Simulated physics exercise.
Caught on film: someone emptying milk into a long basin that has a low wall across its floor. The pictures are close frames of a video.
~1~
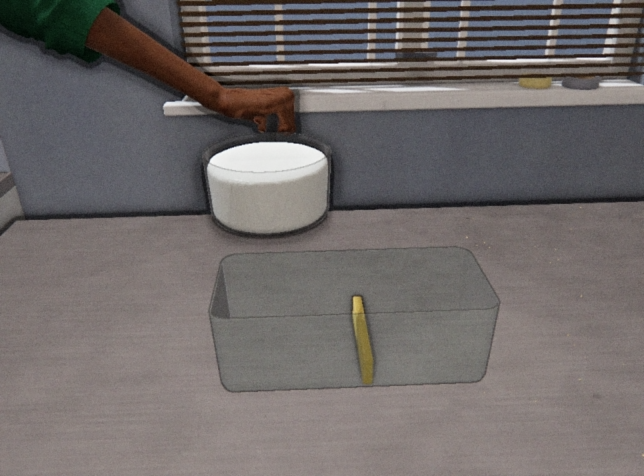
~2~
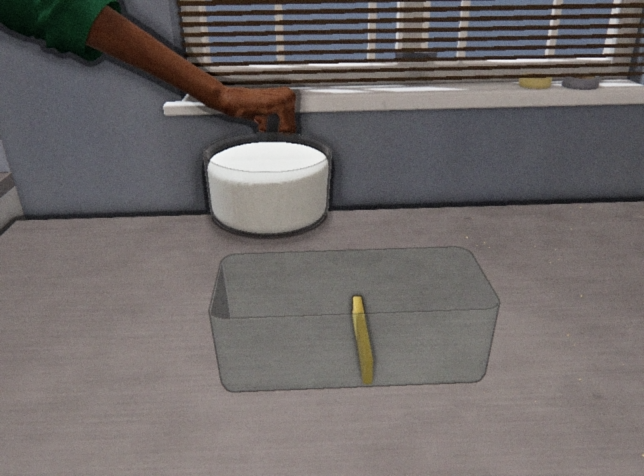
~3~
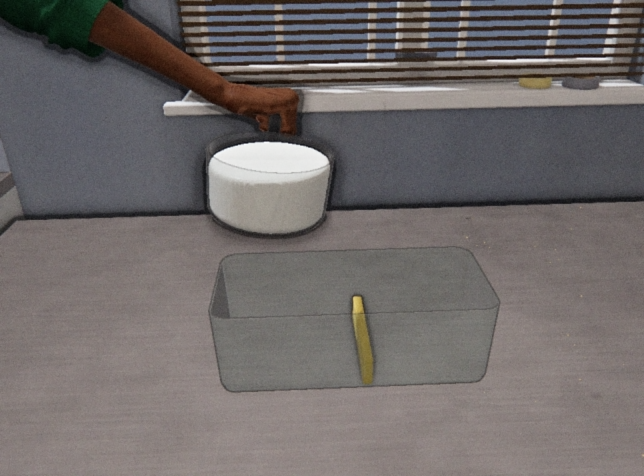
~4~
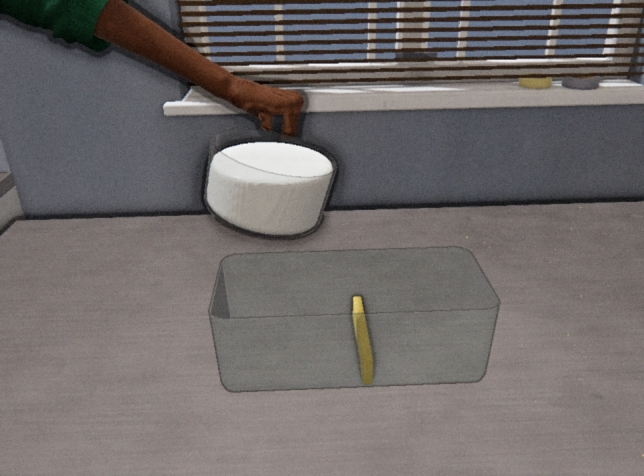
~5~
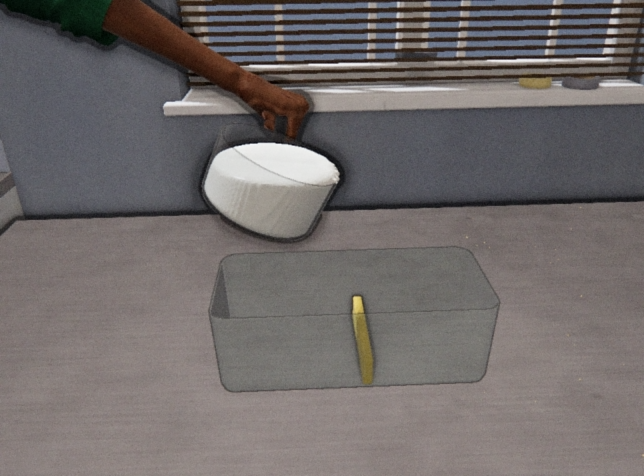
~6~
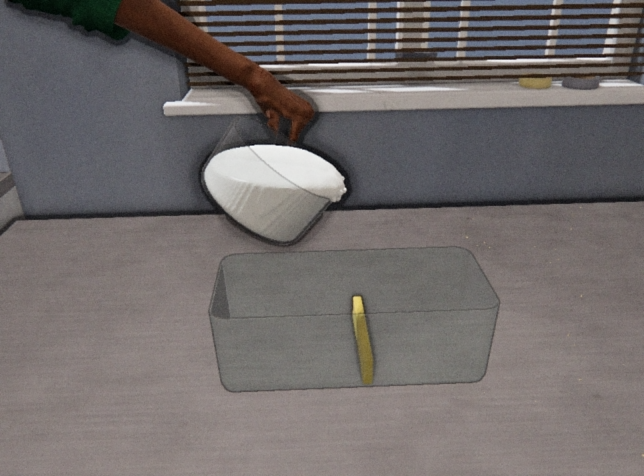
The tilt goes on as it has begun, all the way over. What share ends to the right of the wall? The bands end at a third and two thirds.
It comes to from a third to two thirds.
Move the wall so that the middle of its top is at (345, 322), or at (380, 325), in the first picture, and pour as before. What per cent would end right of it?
The first gives 70 %, the second 30 %.
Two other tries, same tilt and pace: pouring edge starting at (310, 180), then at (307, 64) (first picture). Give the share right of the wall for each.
About 25 and 45 per cent.
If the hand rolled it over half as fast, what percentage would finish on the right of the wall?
Roughly 65 in a hundred.
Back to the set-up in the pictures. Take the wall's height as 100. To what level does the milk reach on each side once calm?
Some 50 per cent left and 50 right.
A moment on, the saucepan is tipped right over and 22 per cent is still to pour, 6 is left of the wall and 31 right of it.
Next, the saucepan is tipped right over and 4 per cent is still to pour, 35 is left of the wall and 52 right of it.
Then the saucepan is tipped right over and 0 per cent is still to pour, 45 is left of the wall and 48 right of it.
Later the saucepan is tipped right over and 0 per cent is still to pour, 49 is left of the wall and 48 right of it.
At rest 51 per cent lies left of the wall, 46 right of it and 3 outside.
